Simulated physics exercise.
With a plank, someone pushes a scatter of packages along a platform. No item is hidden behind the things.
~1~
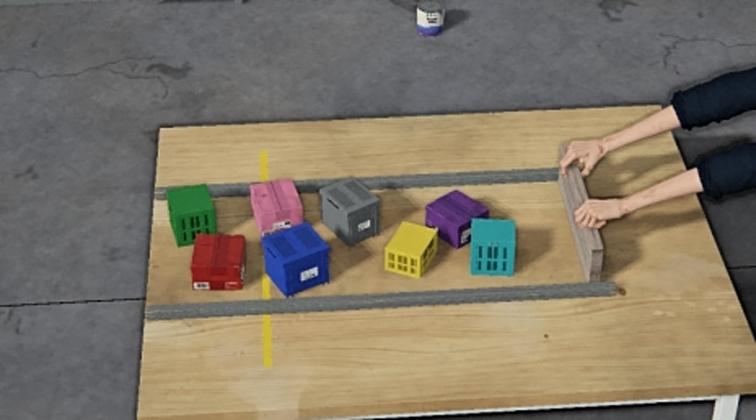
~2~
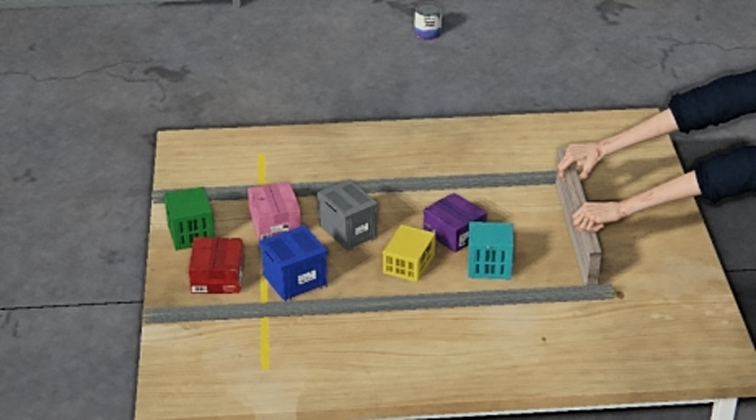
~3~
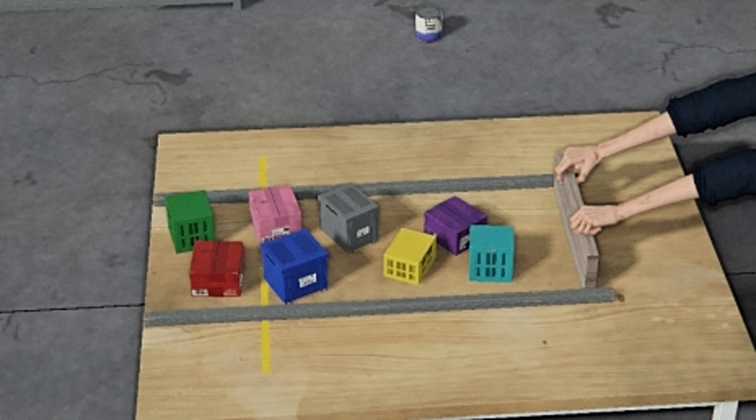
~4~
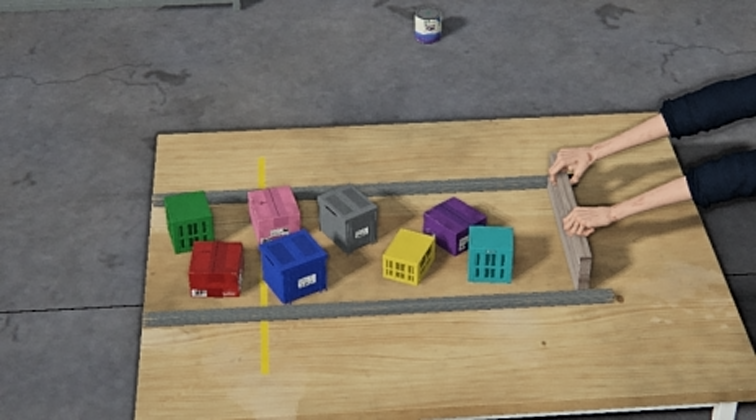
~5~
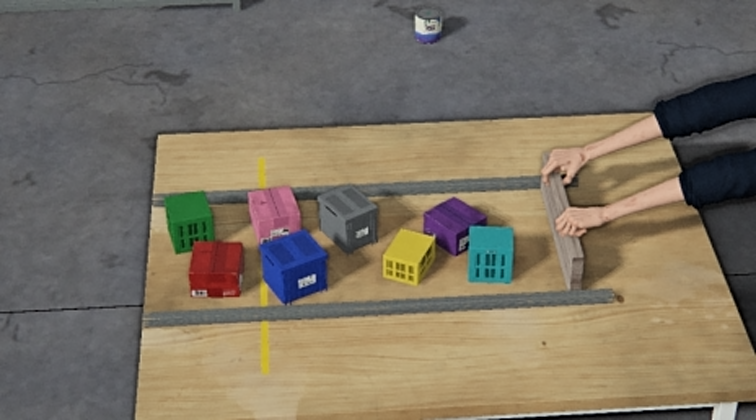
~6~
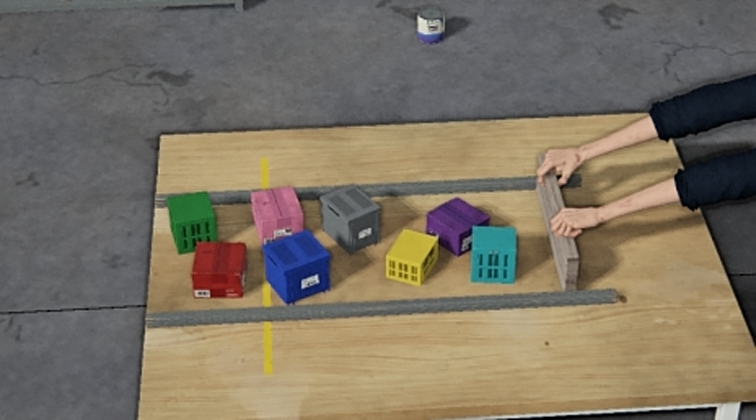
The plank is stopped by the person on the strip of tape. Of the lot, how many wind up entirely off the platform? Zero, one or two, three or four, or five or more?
Entirely off: One or two.
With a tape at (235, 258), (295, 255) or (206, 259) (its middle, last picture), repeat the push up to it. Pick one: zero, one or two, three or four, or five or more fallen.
Taking the places in the order asked: Either three or four, then one to two, then five or more.
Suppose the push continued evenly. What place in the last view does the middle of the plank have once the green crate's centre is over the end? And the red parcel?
First one: Around (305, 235). Other one: Around (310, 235).
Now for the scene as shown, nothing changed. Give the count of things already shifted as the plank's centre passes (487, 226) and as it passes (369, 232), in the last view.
The counts are 2 and 7.
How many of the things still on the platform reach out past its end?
The total here is 2.
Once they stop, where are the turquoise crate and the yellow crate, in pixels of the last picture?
Same order as the question: First (245, 269), second (205, 268).
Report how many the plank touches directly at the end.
The number is 2.
A little later, none off yet; green crate at rest near (193, 223); red parcel at rest near (220, 270); pink parcel at rest near (278, 216).
Next, none off yet; green crate at rest near (193, 223); red parcel shifted a little near (207, 269); pink parcel shifted a little near (259, 216).
When it is over, the number that fall off is one or two; down, red parcel and green crate.
